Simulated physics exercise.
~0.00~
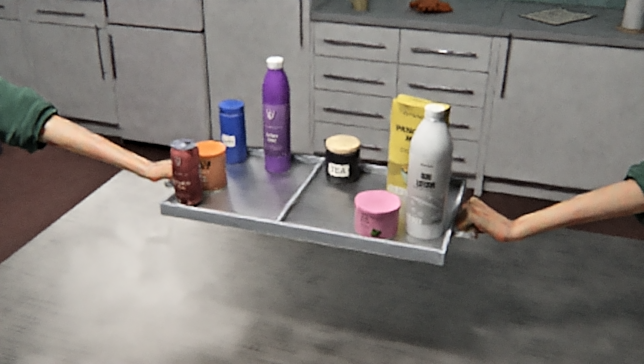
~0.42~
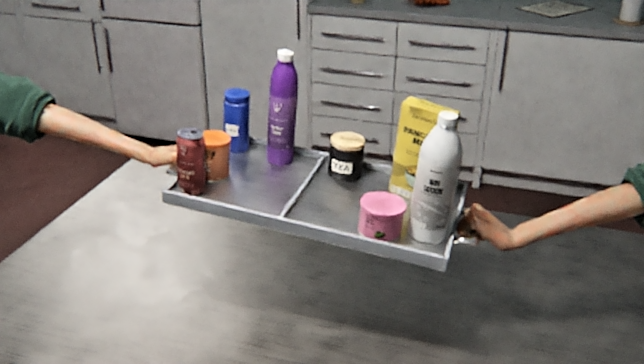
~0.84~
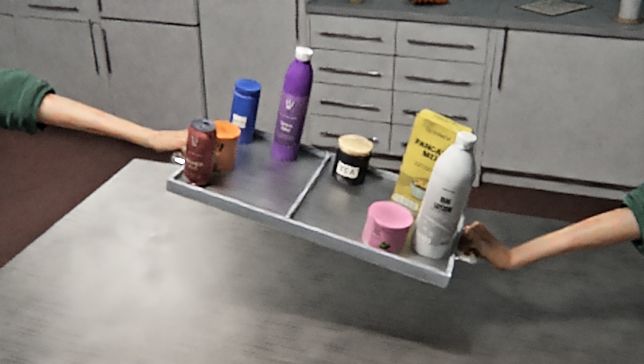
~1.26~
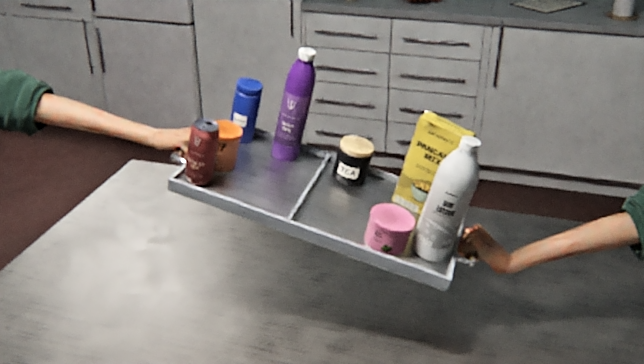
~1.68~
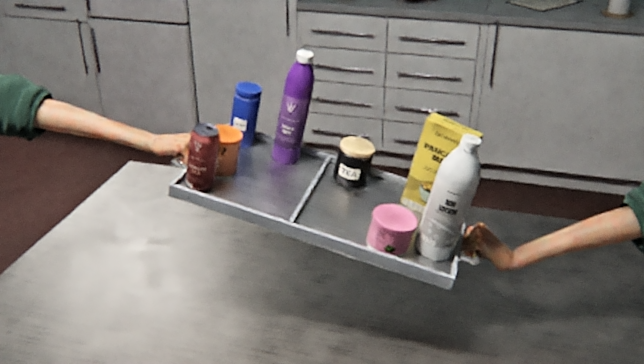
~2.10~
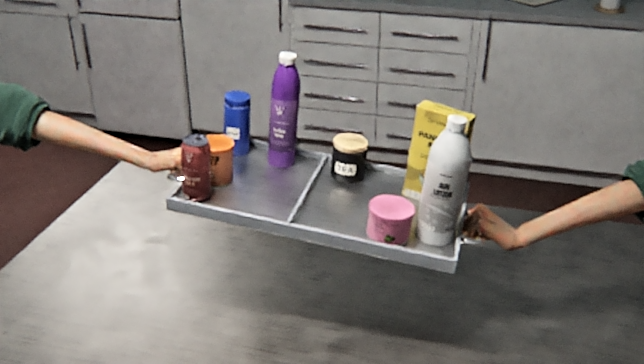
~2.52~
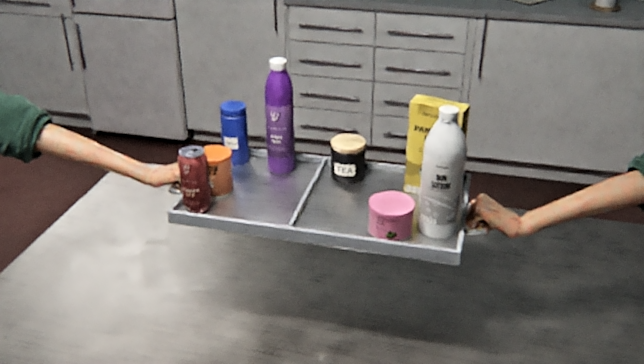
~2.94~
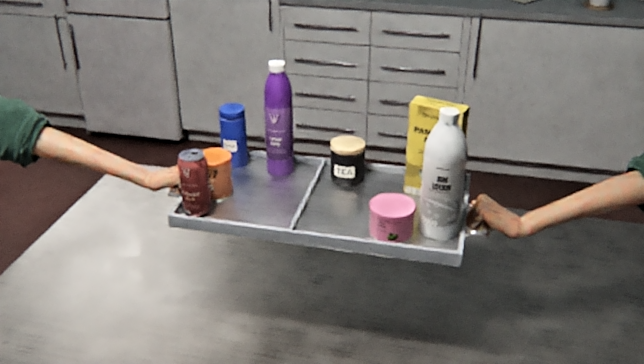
The clip shows two hands holding a tray of bottles, jars, tubs, a red can and a yellow packet above a table, tilting it down to the right, then bringing it back to nearly level, with every item still standing on the tray.
